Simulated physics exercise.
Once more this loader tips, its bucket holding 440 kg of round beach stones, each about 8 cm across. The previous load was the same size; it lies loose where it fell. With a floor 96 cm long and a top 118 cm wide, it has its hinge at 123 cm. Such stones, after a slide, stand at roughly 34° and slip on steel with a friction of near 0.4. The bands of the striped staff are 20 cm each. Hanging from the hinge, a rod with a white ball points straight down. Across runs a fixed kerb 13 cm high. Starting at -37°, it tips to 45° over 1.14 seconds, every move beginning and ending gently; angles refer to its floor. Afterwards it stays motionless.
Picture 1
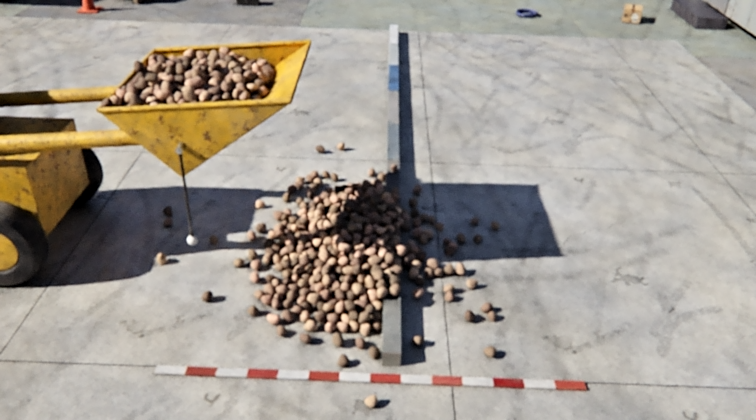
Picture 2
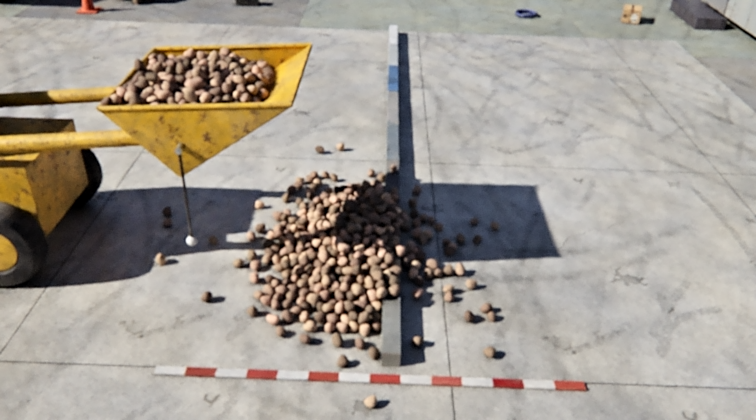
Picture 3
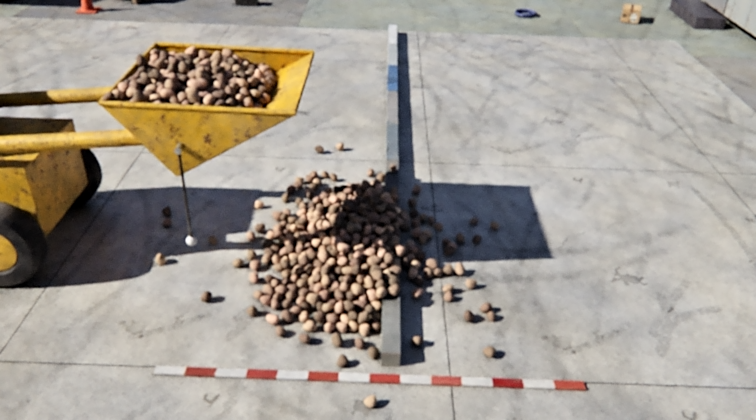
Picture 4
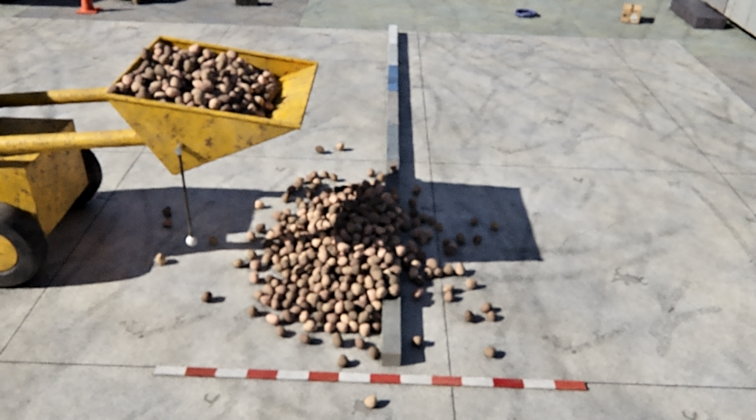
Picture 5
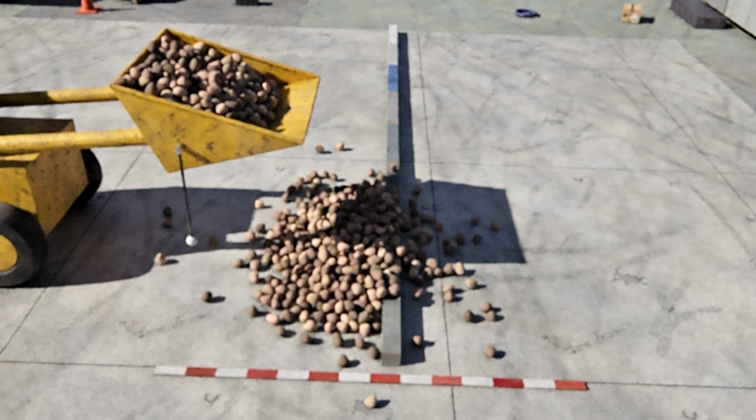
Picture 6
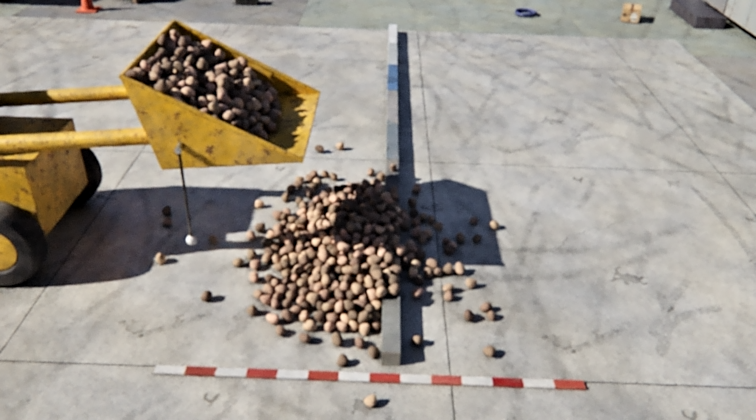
Yellow loader bucket full of round brown stones slowly tilting down to the right beside a loose pile lying across a kerb.
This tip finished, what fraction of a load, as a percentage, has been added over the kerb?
About 3 per cent of a load.
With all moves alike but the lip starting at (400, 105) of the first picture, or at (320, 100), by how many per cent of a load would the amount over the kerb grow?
Some 85 percent, and then 15 percent.
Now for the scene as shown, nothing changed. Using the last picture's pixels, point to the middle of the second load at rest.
Middle: Approx. (308, 236) px.
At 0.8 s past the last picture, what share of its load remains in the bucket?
45 %.
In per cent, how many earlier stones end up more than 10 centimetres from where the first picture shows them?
Estimate: 20 %, roughly.
Then, 0.4 s after the last picture the floor is at 33°; in per cent of one load, 99 in the bucket, 93 on this side of the kerb, 8 over the kerb; the foremost stones are at (480, 268).
Then, 0.8 s after the last picture the floor is at 45°; in per cent of one load, 43 in the bucket, 150 on this side of the kerb, 8 over the kerb; the foremost stones are at (480, 268).
Then, 1.1 s after the last picture the floor is at 45°; in per cent of one load, 2 in the bucket, 190 on this side of the kerb, 8 over the kerb; the foremost stones are at (480, 268).
Then, 3.8 s after the last picture the floor is at 45°; in per cent of one load, 0 in the bucket, 190 on this side of the kerb, 10 over the kerb; the foremost stones are at (517, 246). Net gain over the kerb, 3.
